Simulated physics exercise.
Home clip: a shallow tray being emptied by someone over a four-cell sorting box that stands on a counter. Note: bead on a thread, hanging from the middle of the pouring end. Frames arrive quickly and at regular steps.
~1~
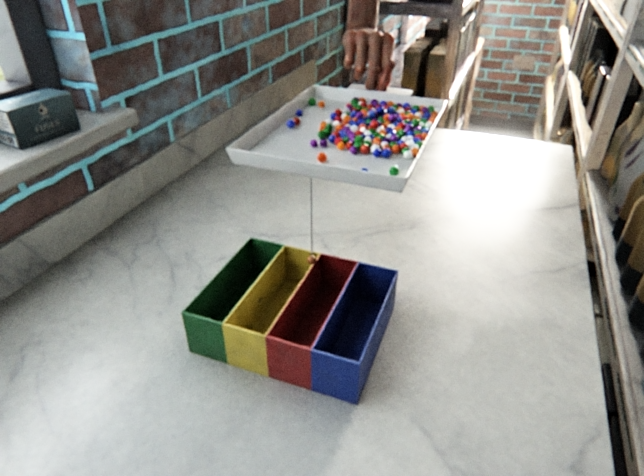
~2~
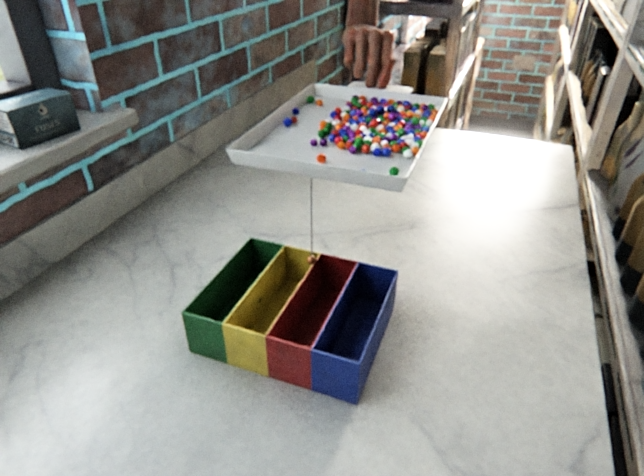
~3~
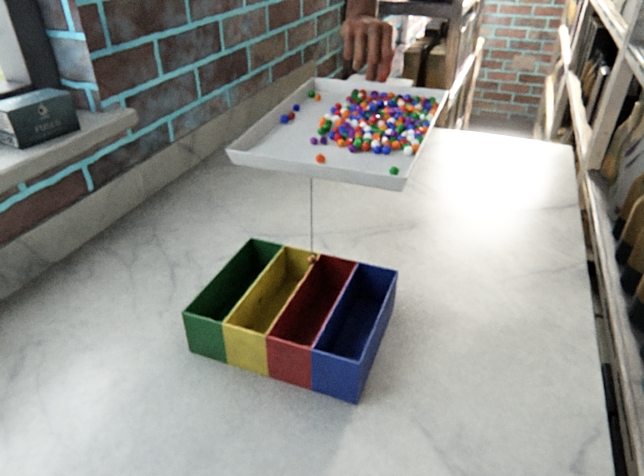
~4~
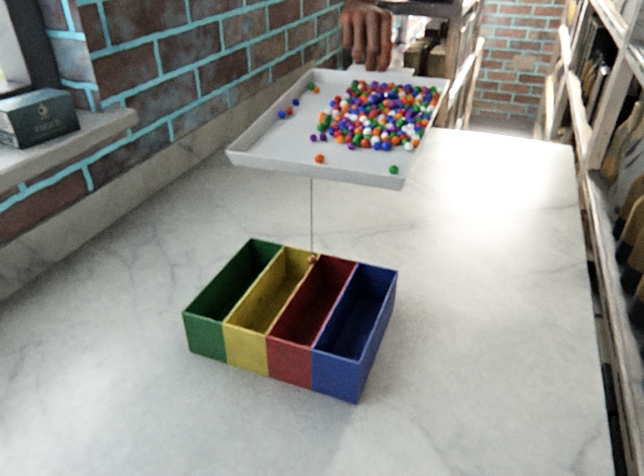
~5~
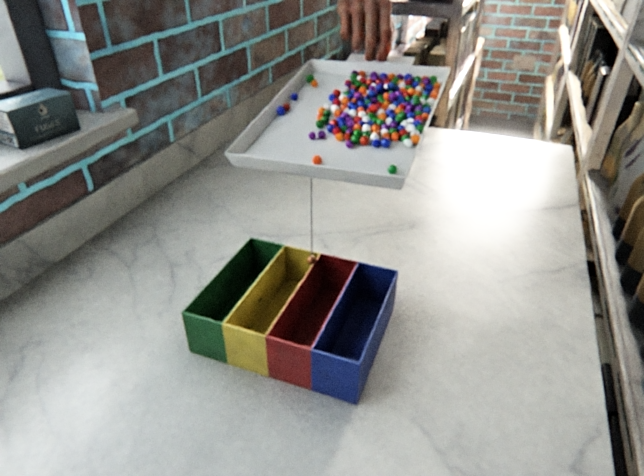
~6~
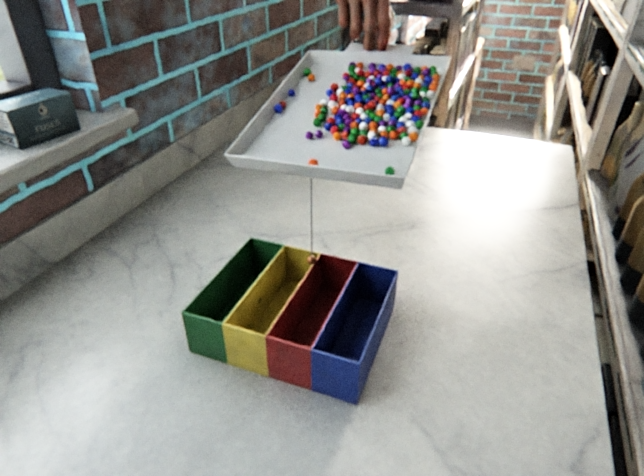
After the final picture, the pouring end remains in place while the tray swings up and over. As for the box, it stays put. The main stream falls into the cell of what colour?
Colour: Green.
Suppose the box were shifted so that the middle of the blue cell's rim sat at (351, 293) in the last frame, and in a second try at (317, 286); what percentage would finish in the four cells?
Result: 90 % and 80 %.
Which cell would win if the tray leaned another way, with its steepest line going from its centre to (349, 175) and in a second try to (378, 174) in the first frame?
Well, with the first heading it's the cell in blue, and with the second it's the cell in blue.
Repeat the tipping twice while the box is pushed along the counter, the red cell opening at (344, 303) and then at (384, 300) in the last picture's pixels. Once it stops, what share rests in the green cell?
Respectively 20 percent and 20 percent.
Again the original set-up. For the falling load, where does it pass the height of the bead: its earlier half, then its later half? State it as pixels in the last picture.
Initially about (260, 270); subsequently about (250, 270).
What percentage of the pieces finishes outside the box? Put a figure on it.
My estimate is close to 10 %.
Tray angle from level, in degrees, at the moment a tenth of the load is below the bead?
It has tipped about 60 degrees.
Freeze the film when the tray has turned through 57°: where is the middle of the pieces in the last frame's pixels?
Near (298, 150).
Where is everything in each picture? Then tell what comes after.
Corners of the pouring end at (232, 147) and (403, 176), level; middle of the load at (379, 125), round plastic beads; bead on its thread at (312, 260); green cell at (205, 334); yellow cell at (246, 346); red cell at (289, 359); blue cell at (335, 373), in the first frame.
Corners of the pouring end at (232, 148) and (403, 175), level; middle of the load at (379, 124), in the second frame.
Corners of the pouring end at (231, 148) and (402, 175), tipped barely, lowest at the left corner; middle of the load at (380, 119), in the third frame.
Corners of the pouring end at (231, 150) and (402, 175), tipped a little, lowest at the left corner; middle of the load at (380, 112), in the fourth frame.
Corners of the pouring end at (230, 151) and (401, 174), tipped a little, lowest at the left corner; middle of the load at (379, 106), a small part on the move, in the fifth frame.
Corners of the pouring end at (230, 152) and (401, 174), tipped a little, lowest at the left corner; middle of the load at (377, 100), about half on the move; green cell at (205, 334); yellow cell at (246, 346); red cell at (289, 359); blue cell at (335, 373), in the sixth frame.
Soon after the last picture, tray tipped steeply; most on the tray; a small part in the green cell; a stray few in the red cell; a stray few in the blue cell; a stray few in the yellow cell; a small part falling or outside the box.
A little later, tray tipped right over; a small part on the tray; about a quarter in the green cell; about a quarter in the red cell; a small part in the yellow cell; a small part in the blue cell; about a quarter falling or outside the box.
Later still, tray tipped past a quarter turn; about a third in the green cell; about a quarter in the red cell; about a quarter in the yellow cell; a small part in the blue cell; a small part falling or outside the box.
By the end, tray tipped past a quarter turn; about a third in the green cell; about a quarter in the red cell; about a quarter in the yellow cell; a small part in the blue cell; a small part outside the box.
